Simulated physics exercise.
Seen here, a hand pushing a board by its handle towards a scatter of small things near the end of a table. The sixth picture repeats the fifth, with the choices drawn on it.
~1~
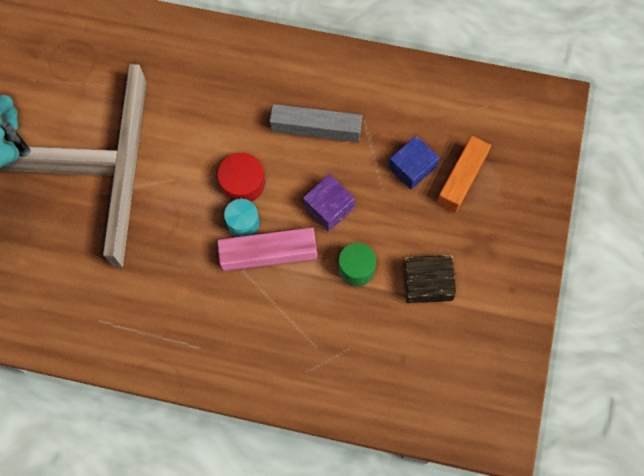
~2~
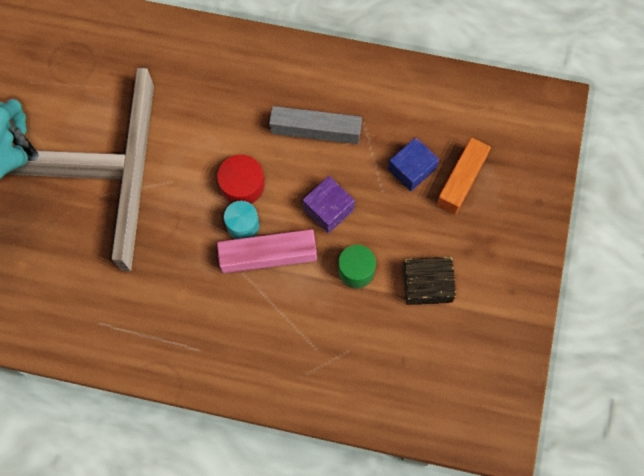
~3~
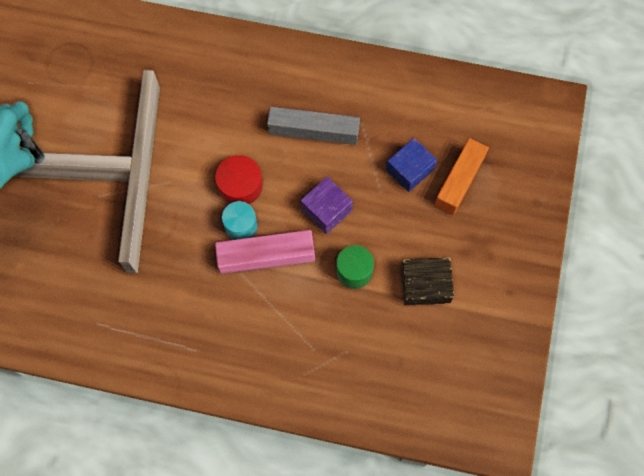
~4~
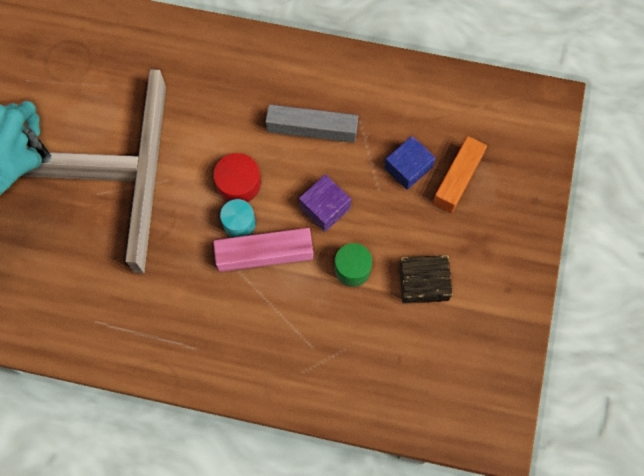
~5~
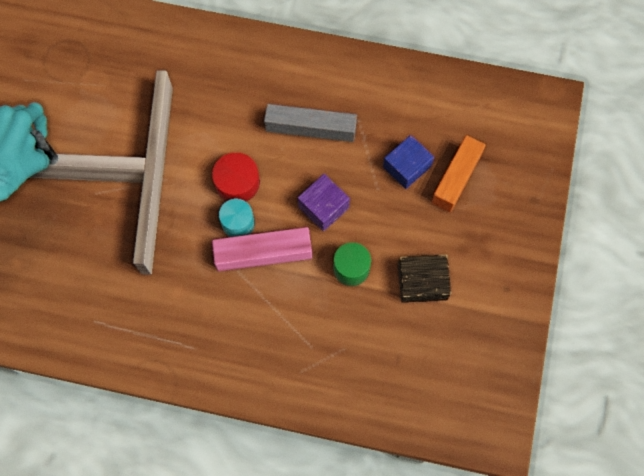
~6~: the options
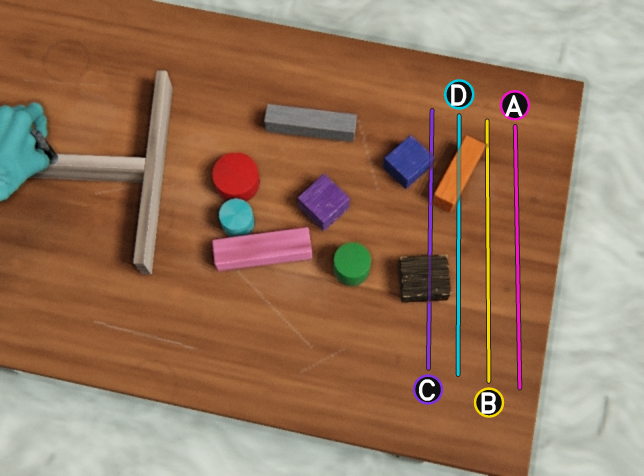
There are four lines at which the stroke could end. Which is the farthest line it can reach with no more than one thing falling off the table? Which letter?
The farthest such stop is B.
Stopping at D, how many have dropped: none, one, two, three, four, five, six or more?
The count is none.
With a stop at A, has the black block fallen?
Yes.
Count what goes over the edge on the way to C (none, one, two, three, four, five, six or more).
By then, none.
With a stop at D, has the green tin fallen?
No.
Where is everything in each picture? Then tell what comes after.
In the first frame, black block (429, 280); green tin (357, 265); orange bar (464, 175).
In the second frame, board (130, 160); red tin (241, 180).
In the third frame, board (136, 163); blue block (411, 165).
In the fourth frame, board (143, 162); turquoise tin (238, 220).
In the fifth frame, board (150, 163); black block (424, 279); green tin (352, 265); orange bar (459, 174).
On the marked copy, A at (517, 251); B at (488, 245); C at (430, 233); D at (459, 239).
Following B. Soon after the start, board (269, 188); grey bar (327, 123); green tin (362, 267).
Later, board (390, 212); orange bar (480, 179); grey bar (443, 133).
In the end, board (489, 232); black block (545, 311); orange bar (556, 172); none fallen.
As for the rest, A drops three; C is within the limit but short; D is within the limit but short.
